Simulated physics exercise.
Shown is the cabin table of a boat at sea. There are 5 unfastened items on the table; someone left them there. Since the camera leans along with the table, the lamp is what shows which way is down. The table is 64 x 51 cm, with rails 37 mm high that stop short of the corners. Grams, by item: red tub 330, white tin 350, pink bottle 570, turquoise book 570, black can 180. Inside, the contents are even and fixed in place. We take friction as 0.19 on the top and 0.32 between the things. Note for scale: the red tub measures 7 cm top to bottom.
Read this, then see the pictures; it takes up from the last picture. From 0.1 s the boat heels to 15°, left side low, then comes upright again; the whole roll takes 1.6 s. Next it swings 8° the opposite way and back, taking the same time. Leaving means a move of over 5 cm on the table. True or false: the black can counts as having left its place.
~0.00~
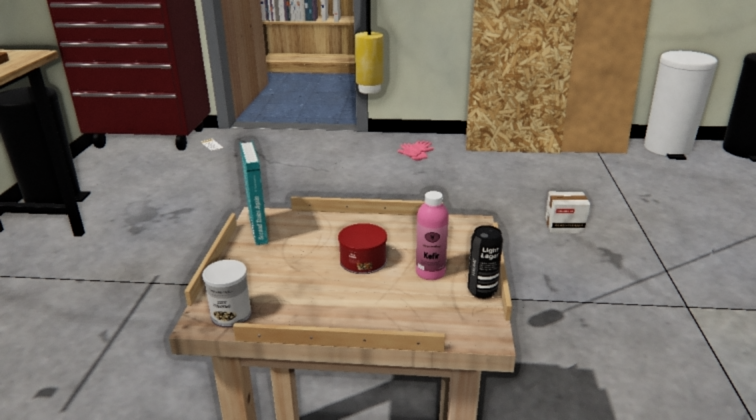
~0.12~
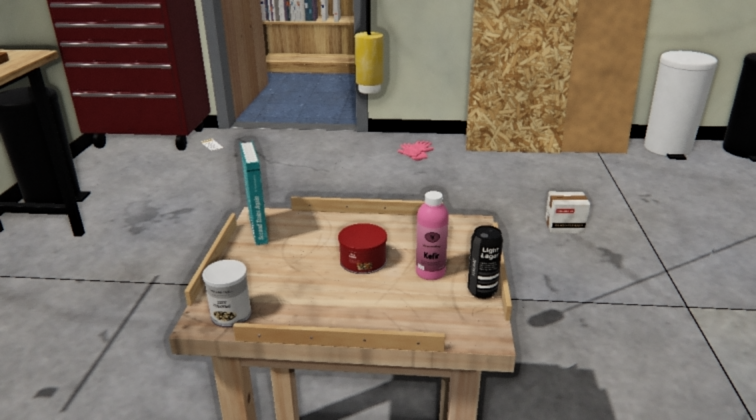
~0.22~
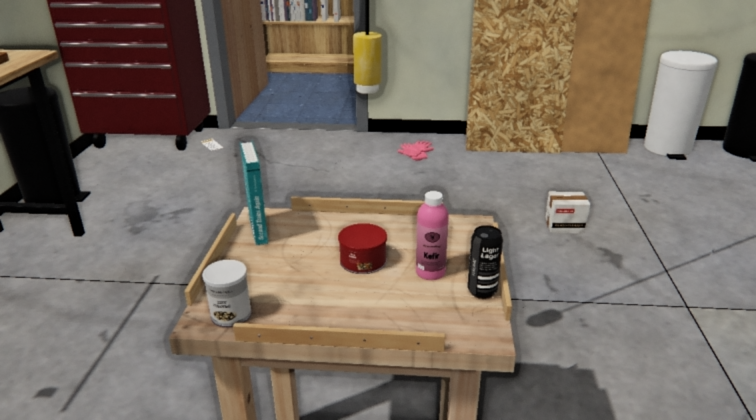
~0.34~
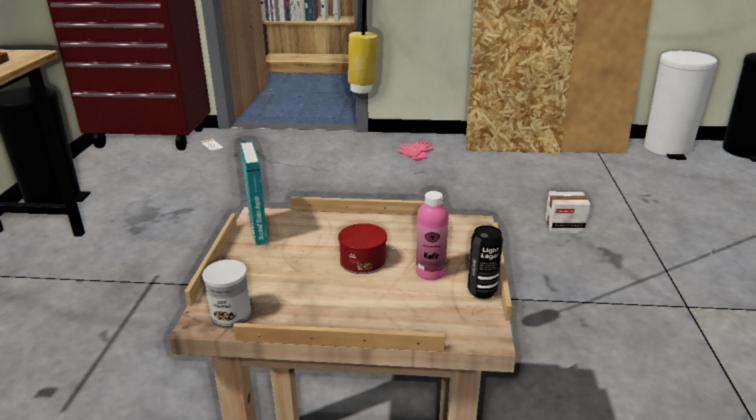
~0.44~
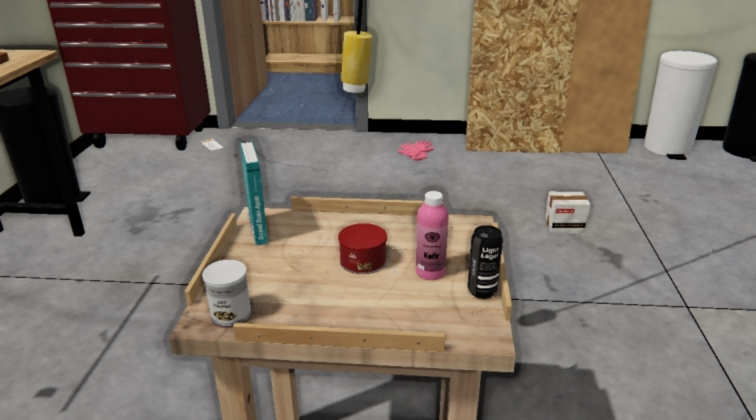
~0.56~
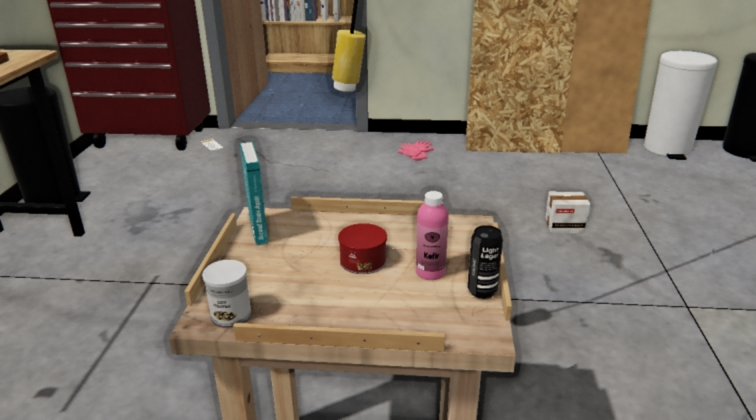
True.
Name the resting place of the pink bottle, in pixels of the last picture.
It ends up at about (368, 233).
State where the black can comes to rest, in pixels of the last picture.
It comes to rest near (429, 261).
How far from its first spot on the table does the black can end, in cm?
Start to finish, roughly 12 cm.
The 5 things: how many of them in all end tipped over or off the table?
I get 1.
After 1.16 s, heel 11°, left side down; turquoise book now off the table; black can slid 7 cm near (453, 262); pink bottle slid 7 cm.
After 1.36 s, heel 6°, left side down; black can slid 11 cm near (434, 261); pink bottle slid 12 cm; red tub slid 11 cm.
At rest (3.8 s), off the table, turquoise book; not toppled but over 5 cm from the start, red tub, white tin, pink bottle and black can. In the last view, black can near (429, 261).
